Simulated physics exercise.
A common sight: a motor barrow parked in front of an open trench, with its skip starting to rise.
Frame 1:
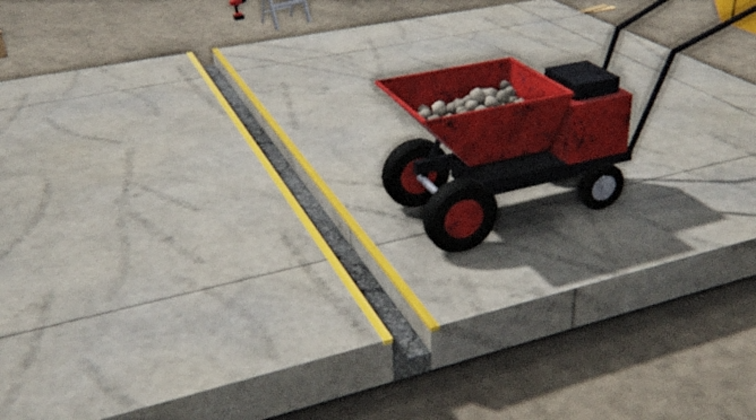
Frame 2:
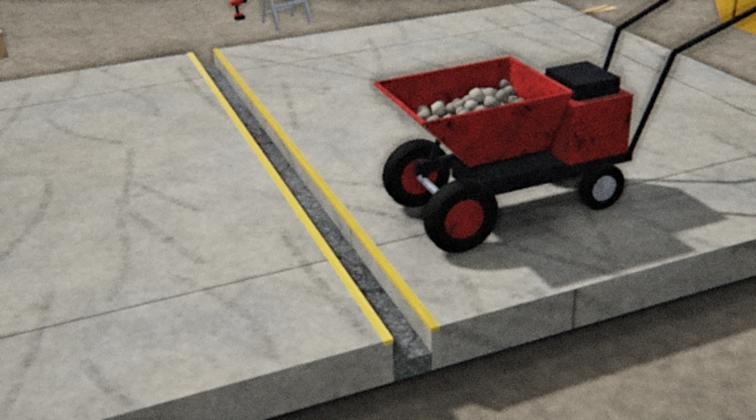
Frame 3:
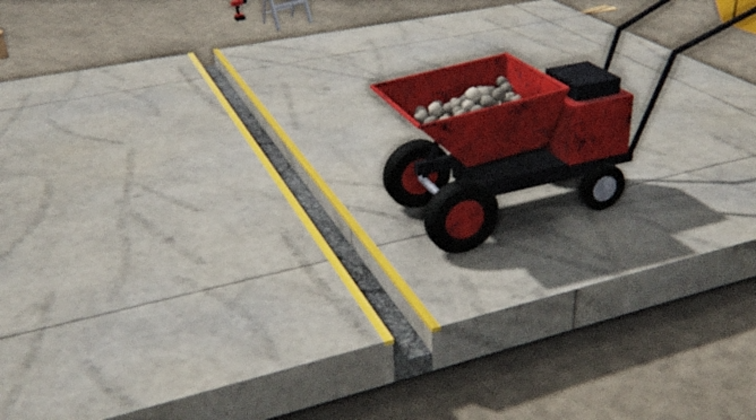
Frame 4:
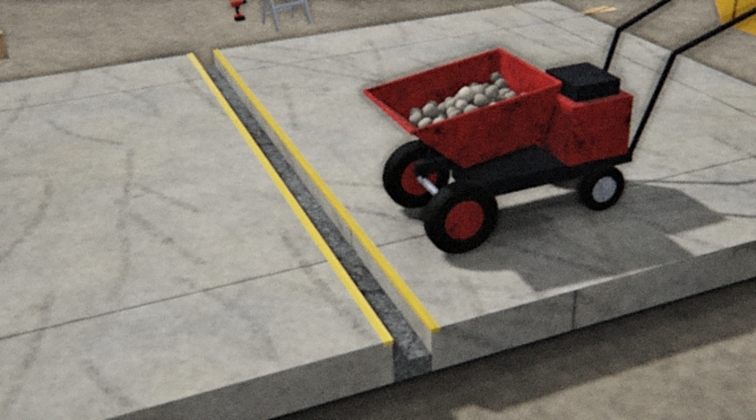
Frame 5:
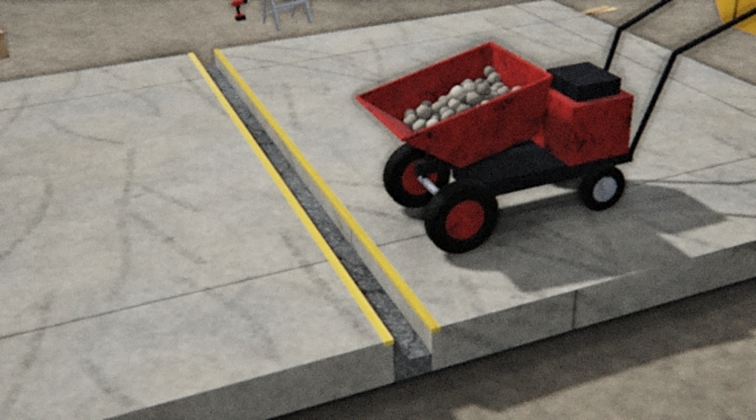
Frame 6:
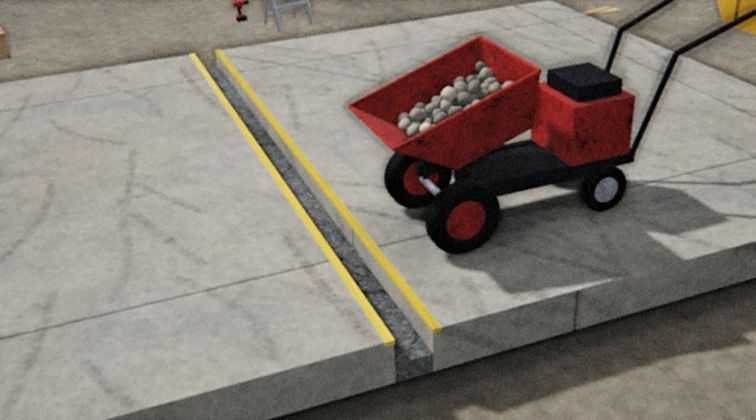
Red motor barrow standing still beside a narrow yellow-edged trench in concrete, its skip of rounded stones slowly tilting forward to the left.
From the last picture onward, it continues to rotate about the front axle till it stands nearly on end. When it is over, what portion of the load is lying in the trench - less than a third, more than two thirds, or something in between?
The trench is given below a third of what is tipped.
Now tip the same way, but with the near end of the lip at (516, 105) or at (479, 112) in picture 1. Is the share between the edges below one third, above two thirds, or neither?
In the first case under a third, in the second case one to two thirds.
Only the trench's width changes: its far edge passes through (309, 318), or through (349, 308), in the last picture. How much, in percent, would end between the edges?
The first case gives around 90 percent, and the second around 30 percent.
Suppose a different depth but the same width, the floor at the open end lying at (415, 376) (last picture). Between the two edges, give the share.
About 0 per cent.
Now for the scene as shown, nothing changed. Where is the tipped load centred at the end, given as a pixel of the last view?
(300, 255).
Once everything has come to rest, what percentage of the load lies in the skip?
Some 30 in a hundred.
Soon, skip tipped steeply; all in the skip.
A while on, skip tipped right over; most in the skip; about a quarter beyond it; a stray few falling.
Towards the end, skip tipped right over; about a third in the skip; a stray few in or heaped over the trench; about two thirds beyond it.
Finally, skip tipped right over; about a third in the skip; a stray few in or heaped over the trench; about two thirds beyond it.
